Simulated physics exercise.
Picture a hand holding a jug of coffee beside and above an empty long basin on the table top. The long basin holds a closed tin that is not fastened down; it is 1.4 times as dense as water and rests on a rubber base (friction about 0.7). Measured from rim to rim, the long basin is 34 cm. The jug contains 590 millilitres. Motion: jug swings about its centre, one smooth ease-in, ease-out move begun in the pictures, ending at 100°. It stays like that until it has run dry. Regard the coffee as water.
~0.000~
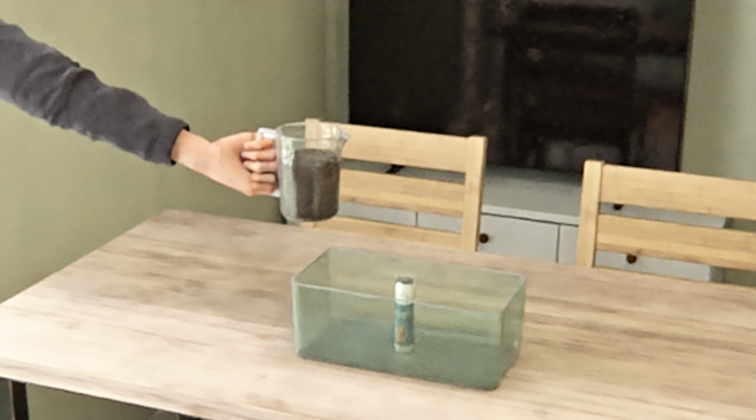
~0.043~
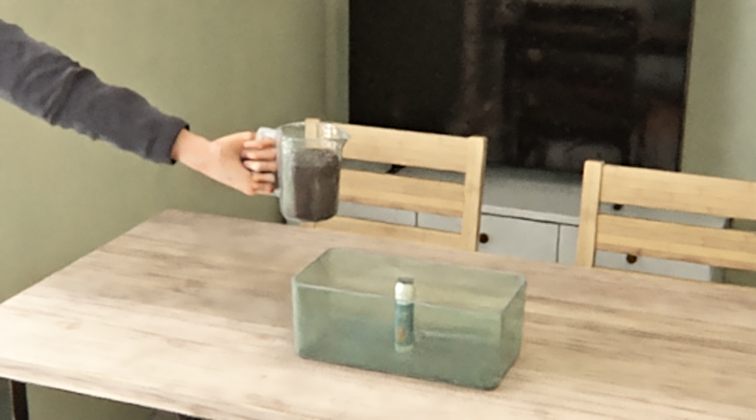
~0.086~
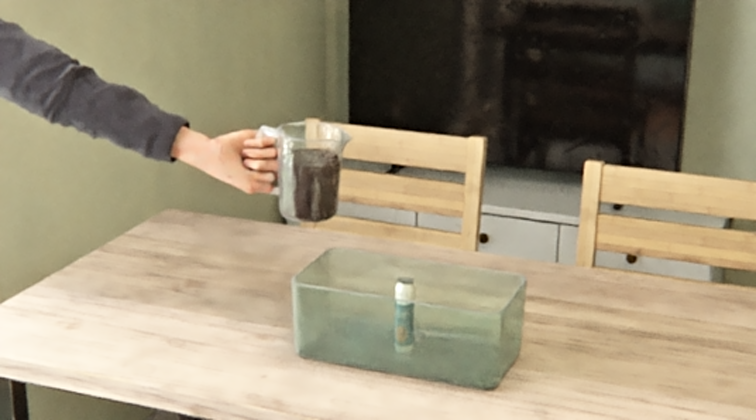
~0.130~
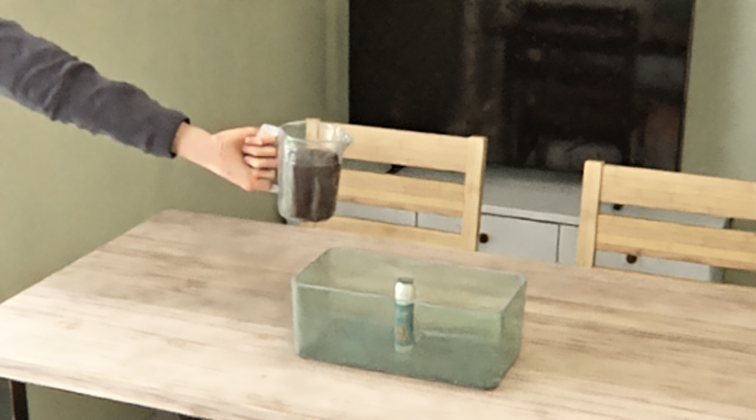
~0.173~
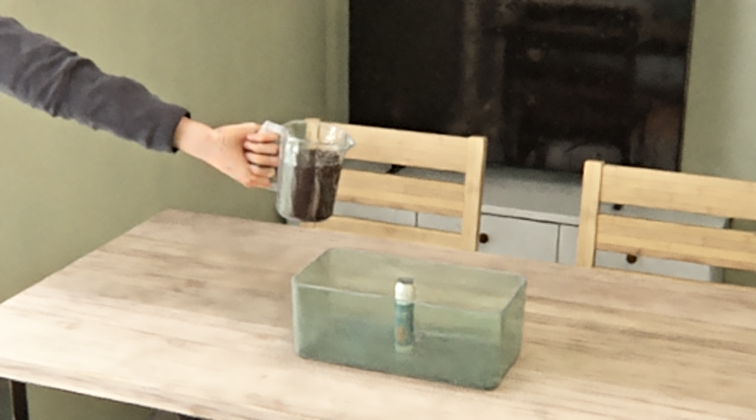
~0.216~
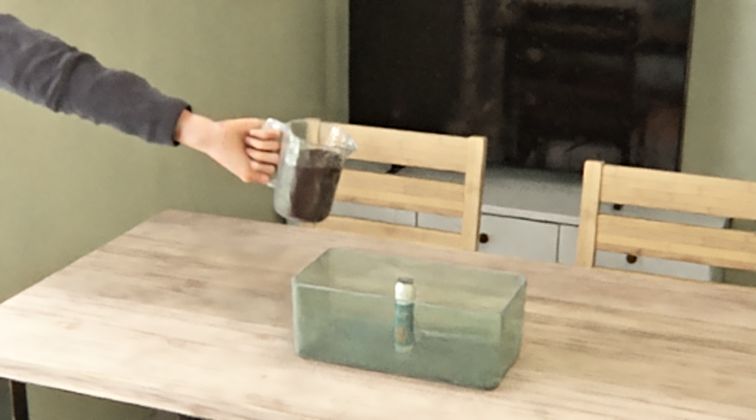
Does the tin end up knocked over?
It is going to fail.
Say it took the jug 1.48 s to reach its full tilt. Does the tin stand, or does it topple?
Then the tin tumbles.
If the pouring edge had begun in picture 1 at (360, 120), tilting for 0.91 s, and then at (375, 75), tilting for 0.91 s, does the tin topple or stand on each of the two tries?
Trial 1 - tin stays standing; trial 2 - tin stays standing.
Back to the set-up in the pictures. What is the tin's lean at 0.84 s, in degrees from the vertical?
Tilt: Around 5°.
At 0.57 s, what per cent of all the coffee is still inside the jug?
I'd put it near 92 percent.
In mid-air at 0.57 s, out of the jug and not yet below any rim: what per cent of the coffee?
I'd say close to 9 per cent.
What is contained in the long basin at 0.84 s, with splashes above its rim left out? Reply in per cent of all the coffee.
Some 34 percent of the total.
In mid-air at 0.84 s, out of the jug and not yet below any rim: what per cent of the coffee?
Close to 24 per cent.
By 0.57 s the tilt is 70° and 91 per cent is still to pour; the tin stands where it began.
By 0.84 s the tilt is 98° and 40 per cent is still to pour; the tin leans 5°.
By 1.11 s the tilt is 100° and 7 per cent is still to pour; the tin lies on its side.
By 1.41 s the tilt is 100° and 1 per cent is still to pour; the tin lies on its side.
At rest the tin lies on its side.
